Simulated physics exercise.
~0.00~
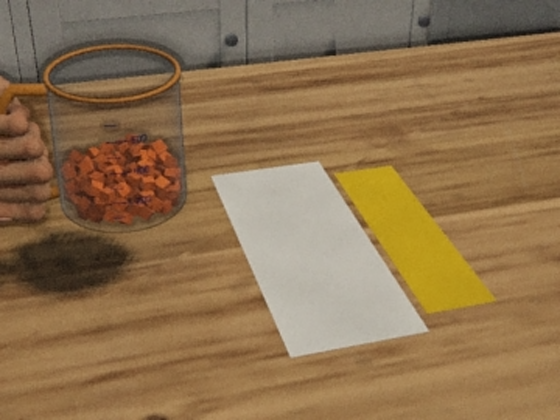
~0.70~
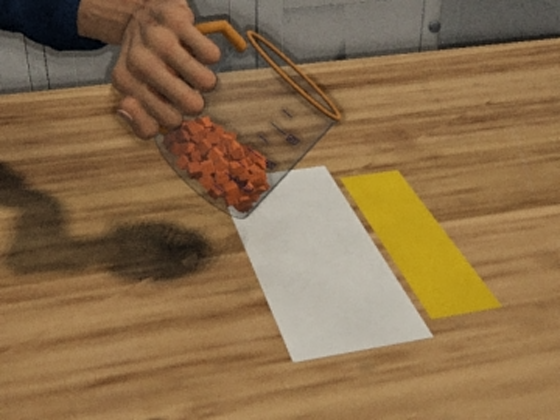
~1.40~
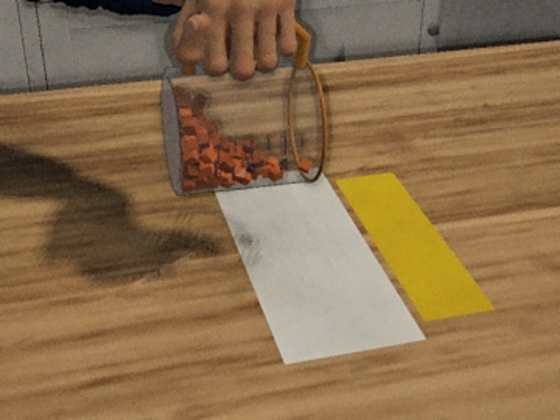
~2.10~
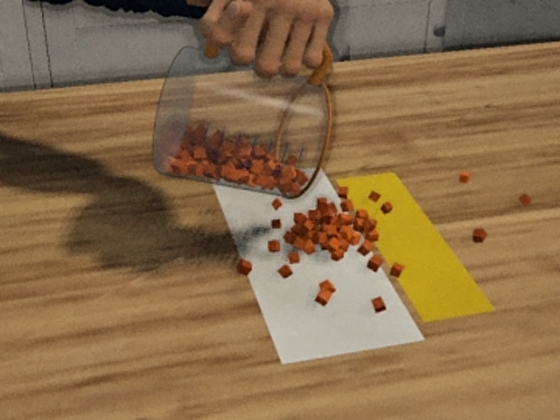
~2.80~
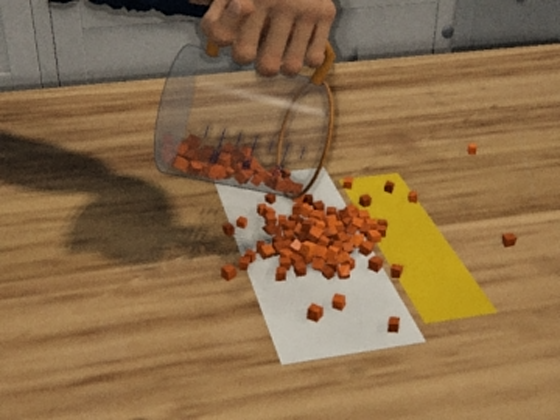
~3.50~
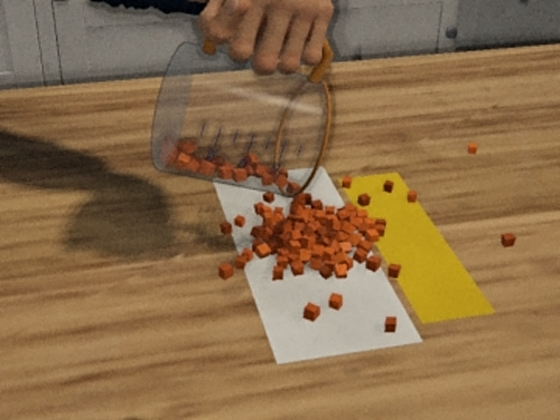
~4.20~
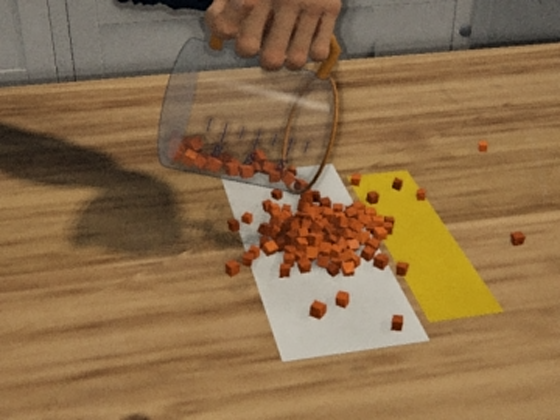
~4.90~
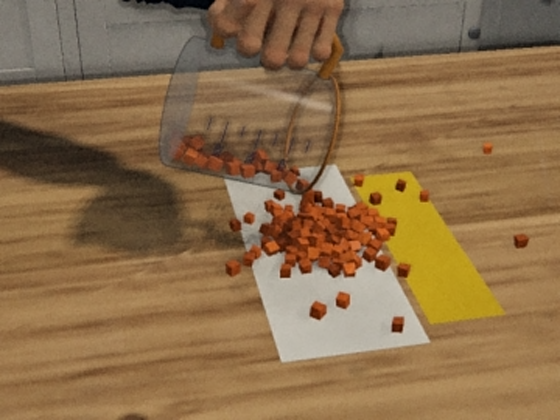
The clip opens with a hand holding a clear jug of orange-red carrot cubes by its orange handle, upright above a wooden table, left of a white mat and a yellow mat. The hand carries the jug to the right and tips it toward the mats, and the cubes slide along its side to the rim. Tilted further, the jug spills cubes in a rush onto the white mat. The pile grows, then settles as the jug is held tipped. At the end, most cubes lie heaped on the white mat, a few rest on the yellow mat and bare wood, and some remain inside the jug.
